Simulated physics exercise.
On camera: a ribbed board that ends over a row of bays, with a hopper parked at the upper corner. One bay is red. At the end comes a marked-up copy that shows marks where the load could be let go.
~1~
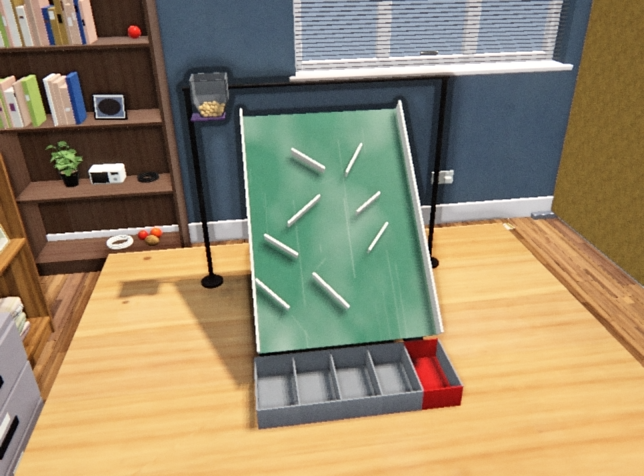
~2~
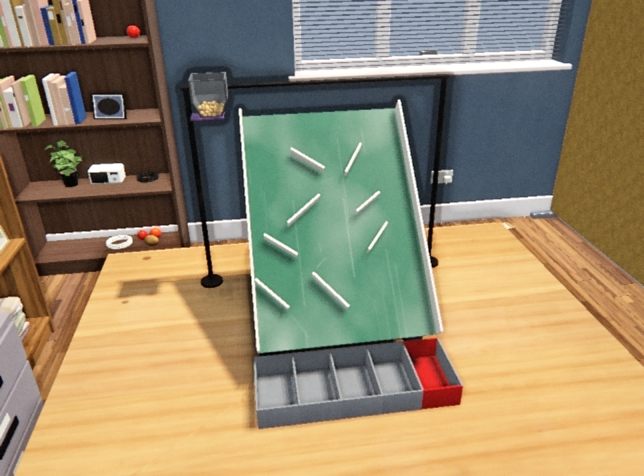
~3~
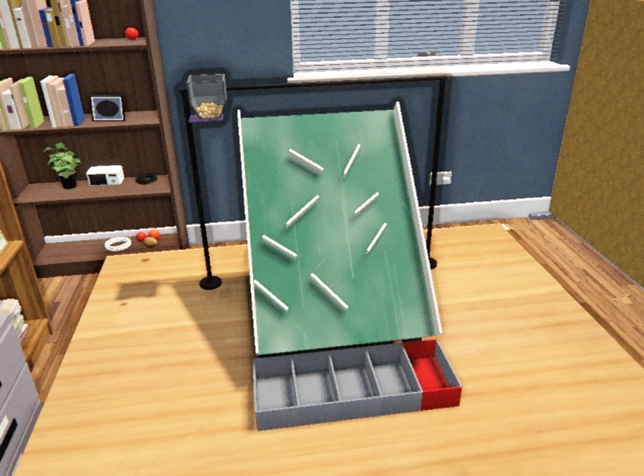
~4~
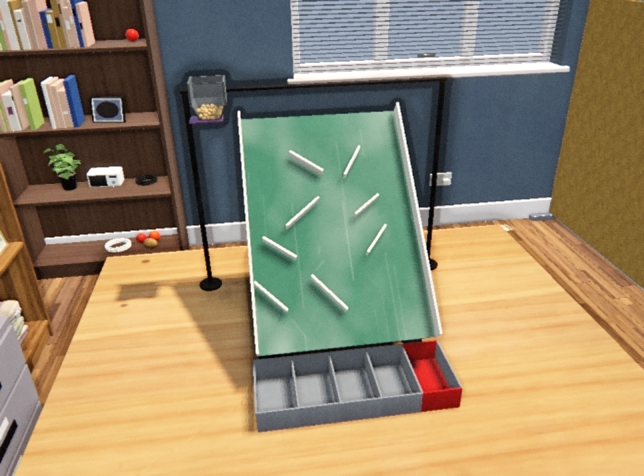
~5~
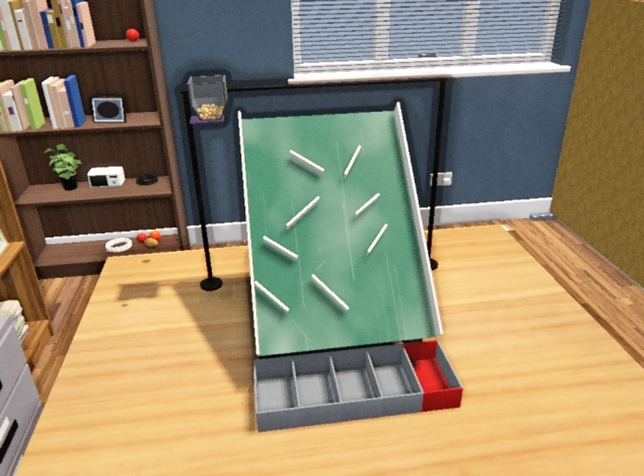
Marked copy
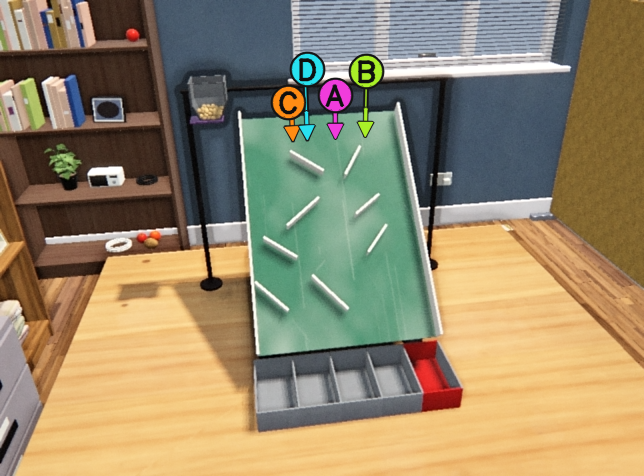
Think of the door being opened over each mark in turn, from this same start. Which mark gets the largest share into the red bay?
It is B.
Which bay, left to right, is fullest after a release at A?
It is the fourth one.
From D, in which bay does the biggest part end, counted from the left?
It is the fourth one.
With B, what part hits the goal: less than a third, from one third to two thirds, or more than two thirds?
Mark B gives from one third to two thirds.
On the marked copy, mark A meets the board at (335, 133); mark B meets the board at (365, 131); mark C meets the board at (292, 135); mark D meets the board at (307, 134).
If A is chosen, a small part in the red bay, most in other bays, a stray few held on the board.
If B is chosen, about half in the red bay, about a third in other bays, a small part outside the box.
If C is chosen, a small part in the red bay, most in other bays, a small part outside the box.
If D is chosen, a stray few in the red bay, most in other bays, a small part outside the box.
